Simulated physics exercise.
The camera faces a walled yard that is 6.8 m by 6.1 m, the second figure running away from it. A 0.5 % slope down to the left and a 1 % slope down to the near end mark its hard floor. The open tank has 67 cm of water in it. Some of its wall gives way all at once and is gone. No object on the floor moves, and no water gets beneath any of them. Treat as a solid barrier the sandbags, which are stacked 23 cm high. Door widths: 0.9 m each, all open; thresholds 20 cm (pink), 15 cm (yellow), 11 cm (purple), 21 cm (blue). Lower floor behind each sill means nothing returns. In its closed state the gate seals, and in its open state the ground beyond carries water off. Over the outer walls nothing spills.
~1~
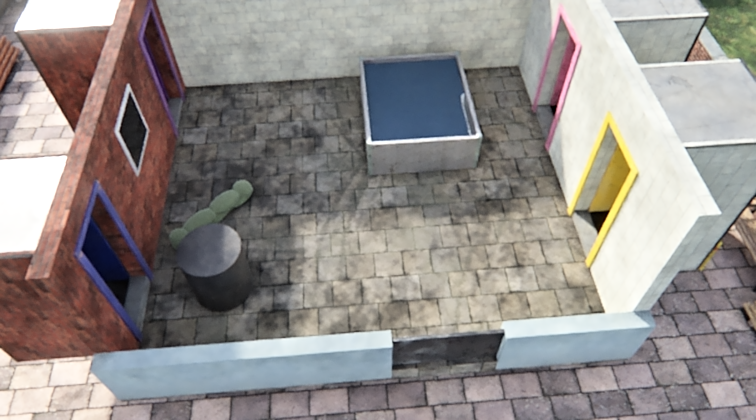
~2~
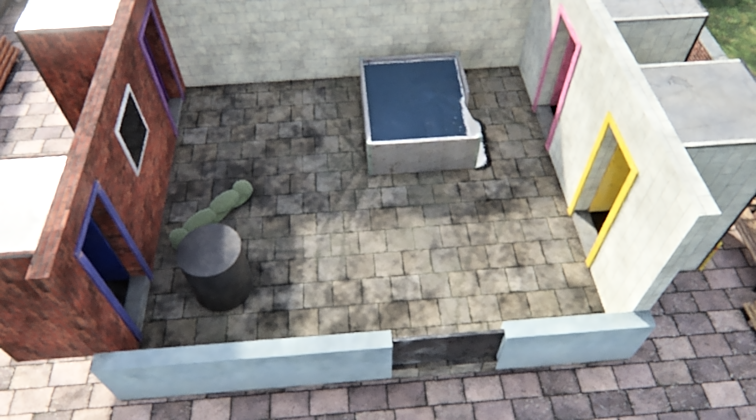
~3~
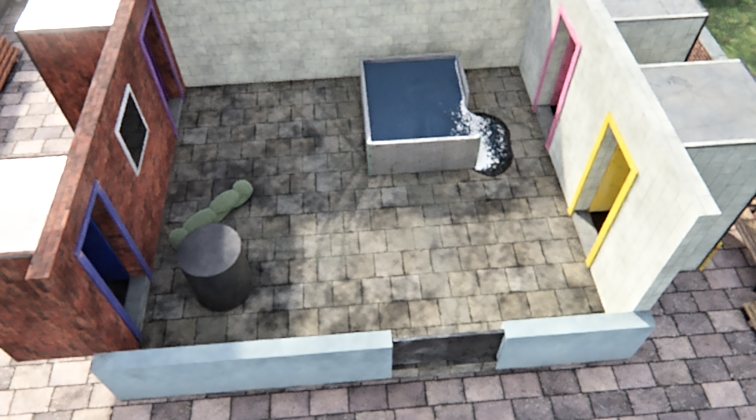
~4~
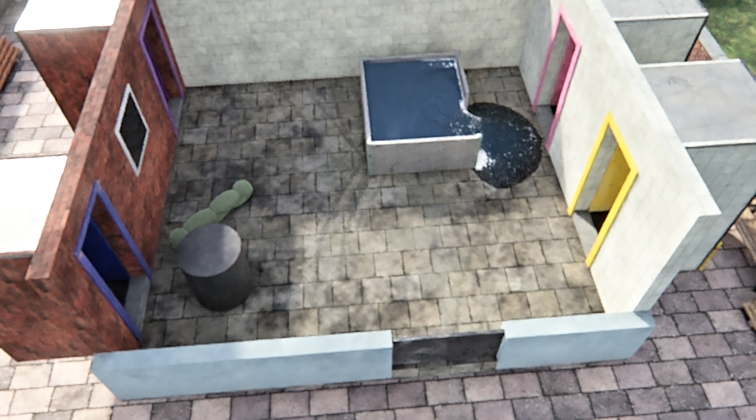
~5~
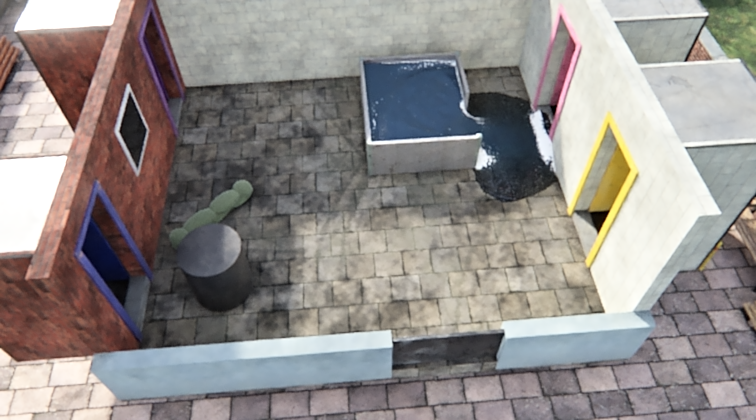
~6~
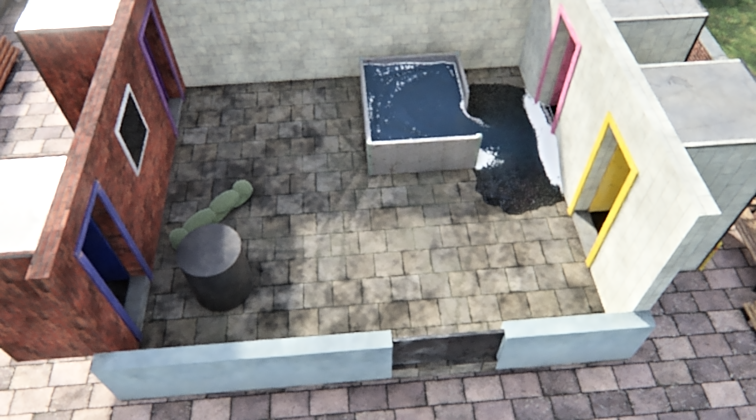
Water bursts through the right side of a raised square tank in a walled, paved yard, starting as a small white spill at its corner. It spreads into a dark, rounded pool, then reaches the right wall and widens along it between the pink and yellow doorways, edged with white foam.
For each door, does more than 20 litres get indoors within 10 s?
My guess is the pink door lets through more than the limit; my guess is the yellow door lets through less than the limit; my guess is the purple door lets through less than the limit; my guess is the blue door lets through less than the limit.
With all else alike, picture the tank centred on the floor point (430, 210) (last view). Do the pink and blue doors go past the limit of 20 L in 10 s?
For the pink door, the amount is acceptable; for the blue door, the amount is acceptable.
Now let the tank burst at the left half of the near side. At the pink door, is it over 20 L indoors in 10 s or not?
Pink: Falls short.
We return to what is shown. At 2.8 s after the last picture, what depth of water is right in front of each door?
In centimetres - pink: 25, yellow: 9, purple: 0, blue: 0.
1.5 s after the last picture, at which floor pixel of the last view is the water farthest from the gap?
That would be close to (602, 337).
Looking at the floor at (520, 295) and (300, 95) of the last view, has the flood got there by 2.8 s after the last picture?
I'd say drenched, then drenched.
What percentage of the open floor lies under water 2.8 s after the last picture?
Roughly 35 percent.
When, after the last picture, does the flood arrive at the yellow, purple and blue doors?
Yellow = 0.3 s, purple = 4.0 s, blue = 4.0 s.
Then, 0.7 s after the last picture water covers 10 % of the floor and is deepest (44 cm) near (540, 154); pink door 41 cm at the sill, 69 L in, yellow door 12 cm at the sill, 0 L in, purple door not reached, blue door not reached.
Then, 1.5 s after the last picture water covers 20 % of the floor and is deepest (36 cm) near (540, 154); pink door 36 cm at the sill, 163 L in, yellow door 13 cm at the sill, 0 L in, purple door not reached, blue door not reached.
Then, 2.8 s after the last picture water covers 35 % of the floor and is deepest (26 cm) near (535, 140); pink door 25 cm at the sill, 219 L in, yellow door 9 cm at the sill, 1 L in, purple door not reached, blue door not reached.
Then, 5.3 s after the last picture water covers 70 % of the floor and is deepest (18 cm) near (135, 375); pink door 15 cm at the sill, 231 L in, yellow door 7 cm at the sill, 1 L in, purple door 9 cm at the sill, 0 L in, blue door 8 cm at the sill, 0 L in.
Then, 9.3 s after the last picture water covers 85 % of the floor and is deepest (14 cm) near (149, 296); pink door 9 cm at the sill, 231 L in, yellow door 5 cm at the sill, 1 L in, purple door 5 cm at the sill, 0 L in, blue door 13 cm at the sill, 0 L in.
